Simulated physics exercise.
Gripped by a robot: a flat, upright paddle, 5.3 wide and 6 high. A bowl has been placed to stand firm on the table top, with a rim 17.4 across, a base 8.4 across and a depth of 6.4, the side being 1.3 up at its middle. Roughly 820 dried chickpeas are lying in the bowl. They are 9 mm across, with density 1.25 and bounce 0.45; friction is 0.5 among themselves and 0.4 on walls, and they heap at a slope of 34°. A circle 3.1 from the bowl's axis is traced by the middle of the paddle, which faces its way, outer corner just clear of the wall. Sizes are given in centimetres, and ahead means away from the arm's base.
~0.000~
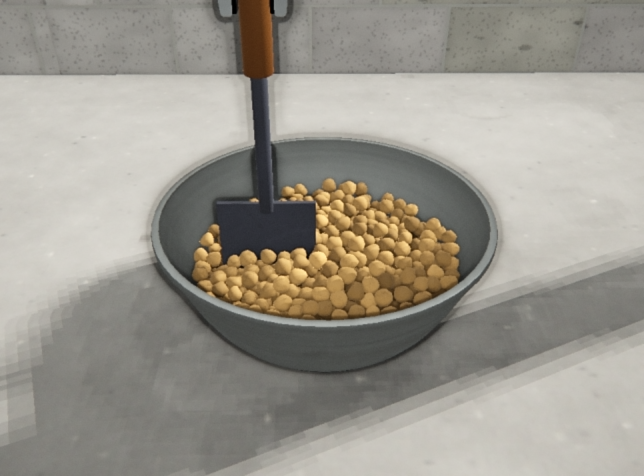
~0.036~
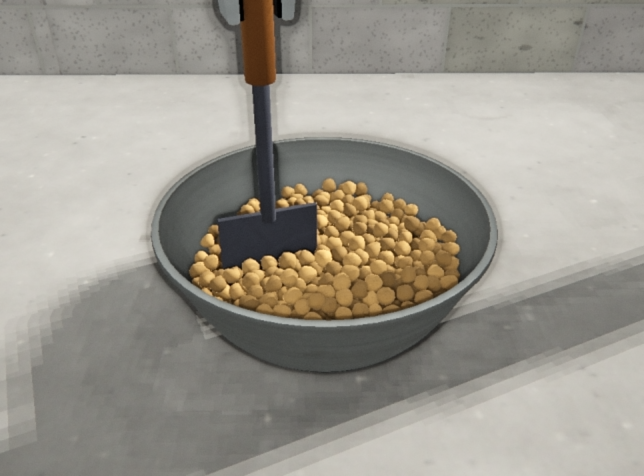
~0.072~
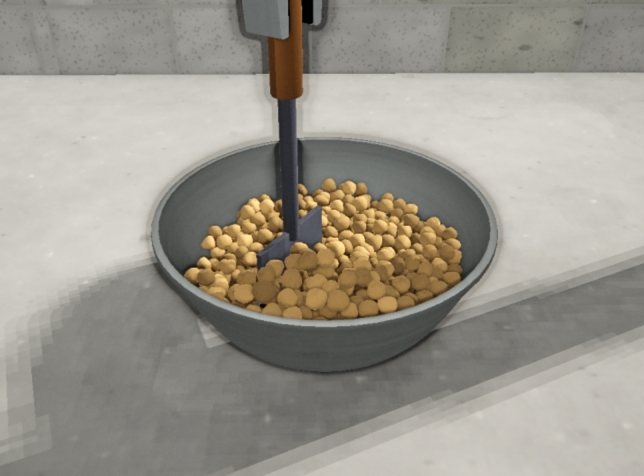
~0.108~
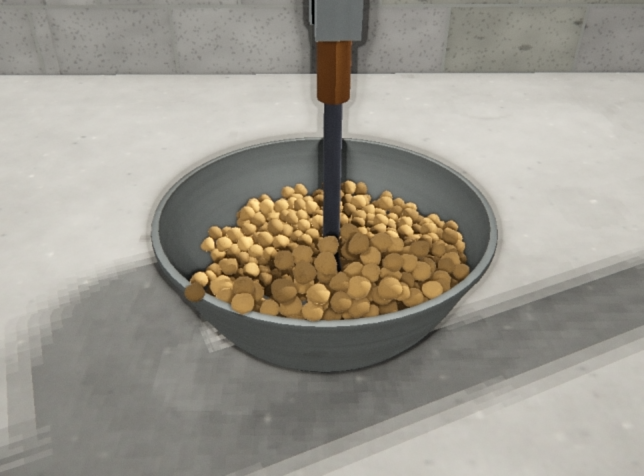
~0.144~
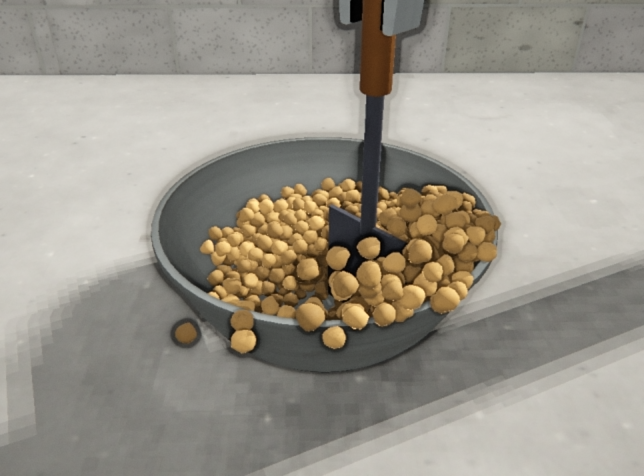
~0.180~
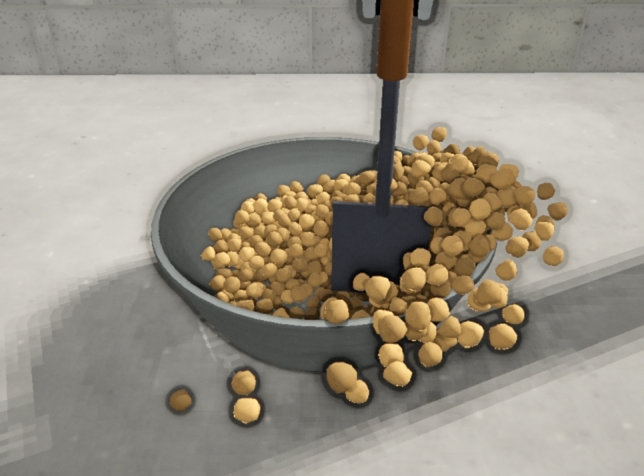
On a pale surface before a concrete wall, a robot-held paddle sweeps and turns through a gray bowl of chickpeas from left to right, pushing them into a heap as some spill over the front and right rim.
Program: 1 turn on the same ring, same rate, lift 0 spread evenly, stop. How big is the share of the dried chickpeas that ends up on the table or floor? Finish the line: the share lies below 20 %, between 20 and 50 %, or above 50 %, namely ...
... between 20 and 50 %.
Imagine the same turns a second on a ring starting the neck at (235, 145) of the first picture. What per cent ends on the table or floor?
Close to 35 in a hundred.
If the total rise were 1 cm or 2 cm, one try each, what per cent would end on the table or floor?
Roughly 35 percent, then roughly 35 percent.
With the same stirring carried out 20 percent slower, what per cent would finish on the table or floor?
Estimate: Near 25 in a hundred.
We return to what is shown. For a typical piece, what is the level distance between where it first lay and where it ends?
8 cm.
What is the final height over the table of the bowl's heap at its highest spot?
Some 6.5 cm.
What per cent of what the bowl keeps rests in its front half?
Estimate: Some 65 %.
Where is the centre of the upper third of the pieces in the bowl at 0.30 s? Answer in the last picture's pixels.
I'd point to about (261, 169).
After 0.24 s, 239° round, highest piece 11 above the table; 687 in the bowl, 8 on the table or floor, 123 in flight or on the tool.
After 0.30 s, 305° round, highest piece 12 above the table; 614 in the bowl, 64 on the table or floor, 140 in flight or on the tool.
After 0.53 s, 0° round, highest piece 7 above the table; 518 in the bowl, 300 on the table or floor.
After 1.23 s, 0° round, highest piece 7 above the table; 518 in the bowl, 300 on the table or floor.
In the end, 518 in the bowl, 300 on the table or floor. That is 37 % on the table or floor.
